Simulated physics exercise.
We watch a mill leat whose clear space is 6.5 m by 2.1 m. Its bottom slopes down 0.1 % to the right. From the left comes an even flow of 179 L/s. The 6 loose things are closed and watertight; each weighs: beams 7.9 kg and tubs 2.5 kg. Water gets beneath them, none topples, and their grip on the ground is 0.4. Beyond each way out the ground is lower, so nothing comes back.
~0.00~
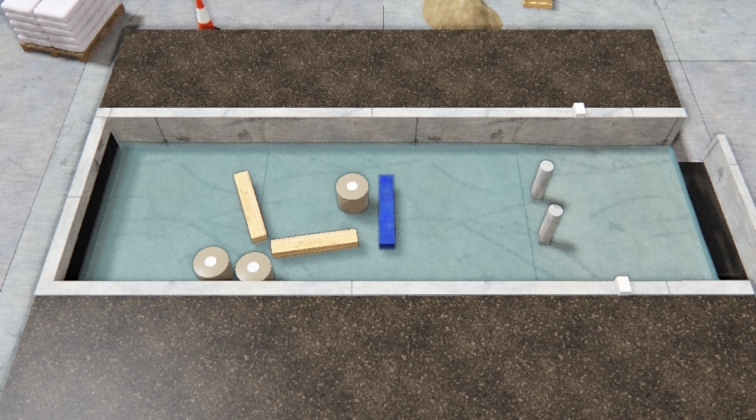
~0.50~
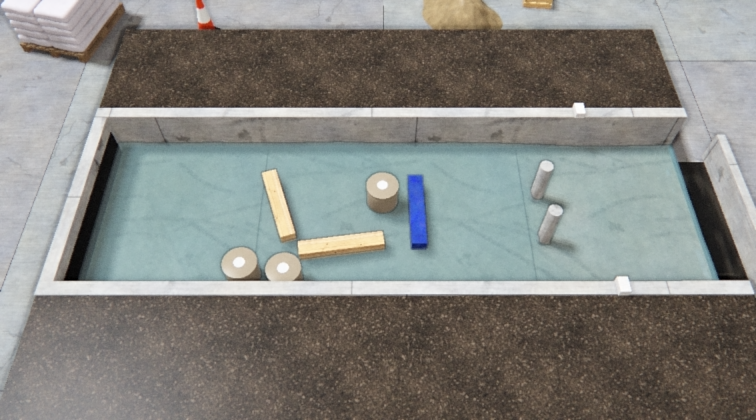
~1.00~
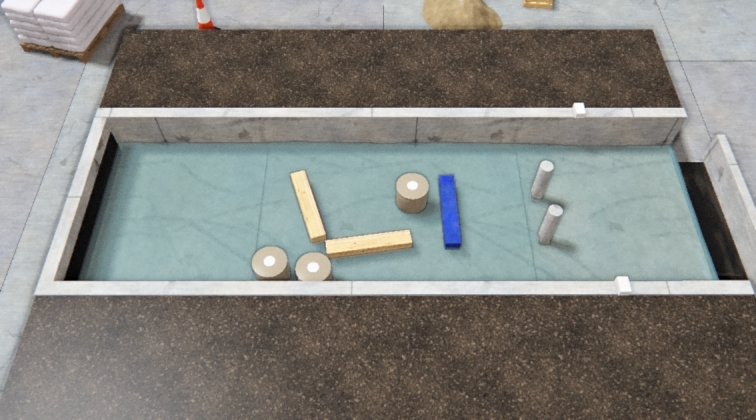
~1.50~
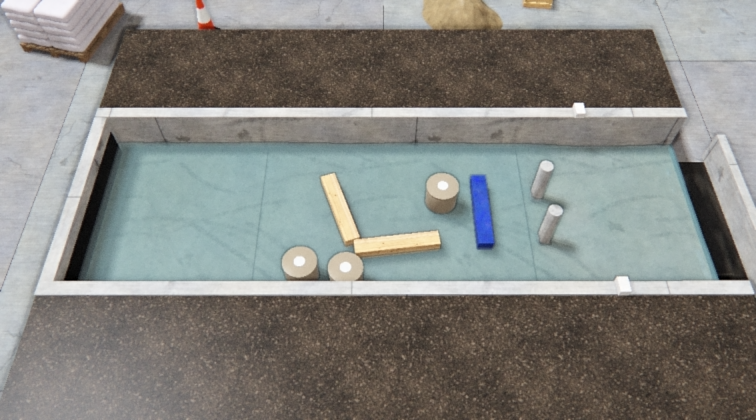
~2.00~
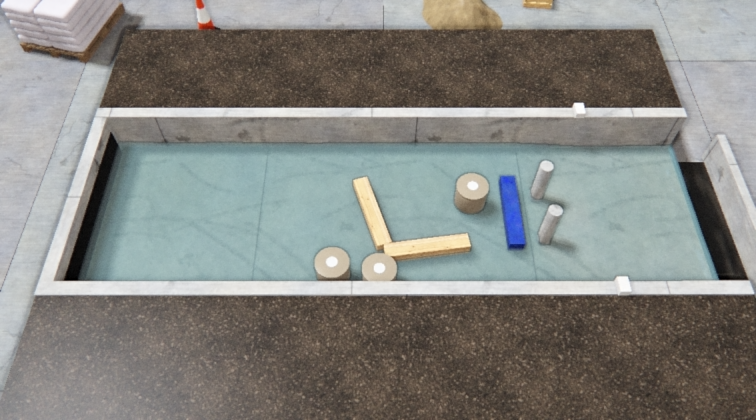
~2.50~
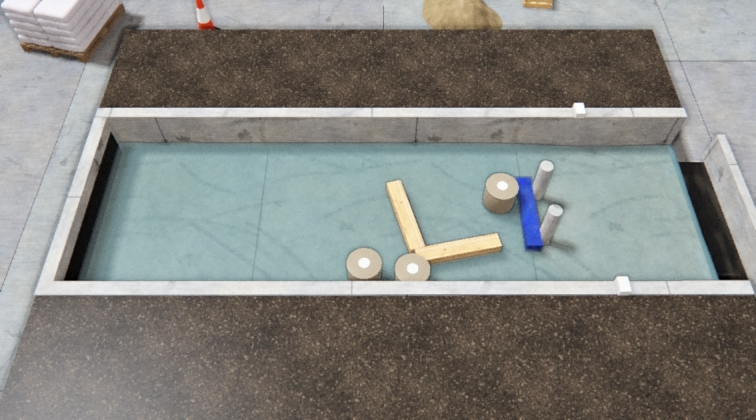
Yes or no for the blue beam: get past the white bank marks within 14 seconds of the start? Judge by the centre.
Blue beam falls short.
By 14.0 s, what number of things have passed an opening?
By then 5.
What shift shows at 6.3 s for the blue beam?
Roughly 150 cm by then.
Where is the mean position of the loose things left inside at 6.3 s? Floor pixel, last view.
At about (542, 234).
After 3.5 s the blue beam is near (529, 211), 1.6 m from its start, afloat; 0 of 6 are over the mark; 6 afloat.
After 6.3 s the blue beam is near (529, 211), 1.6 m from its start, afloat; 1 of 6 are over the mark; 6 afloat.
After 10.0 s the blue beam is near (529, 211), 1.6 m from its start, afloat; 5 of 6 are over the mark; 1 afloat.
After 14.0 s the blue beam is near (529, 210), 1.6 m from its start, afloat; 5 of 6 are over the mark; 1 afloat.
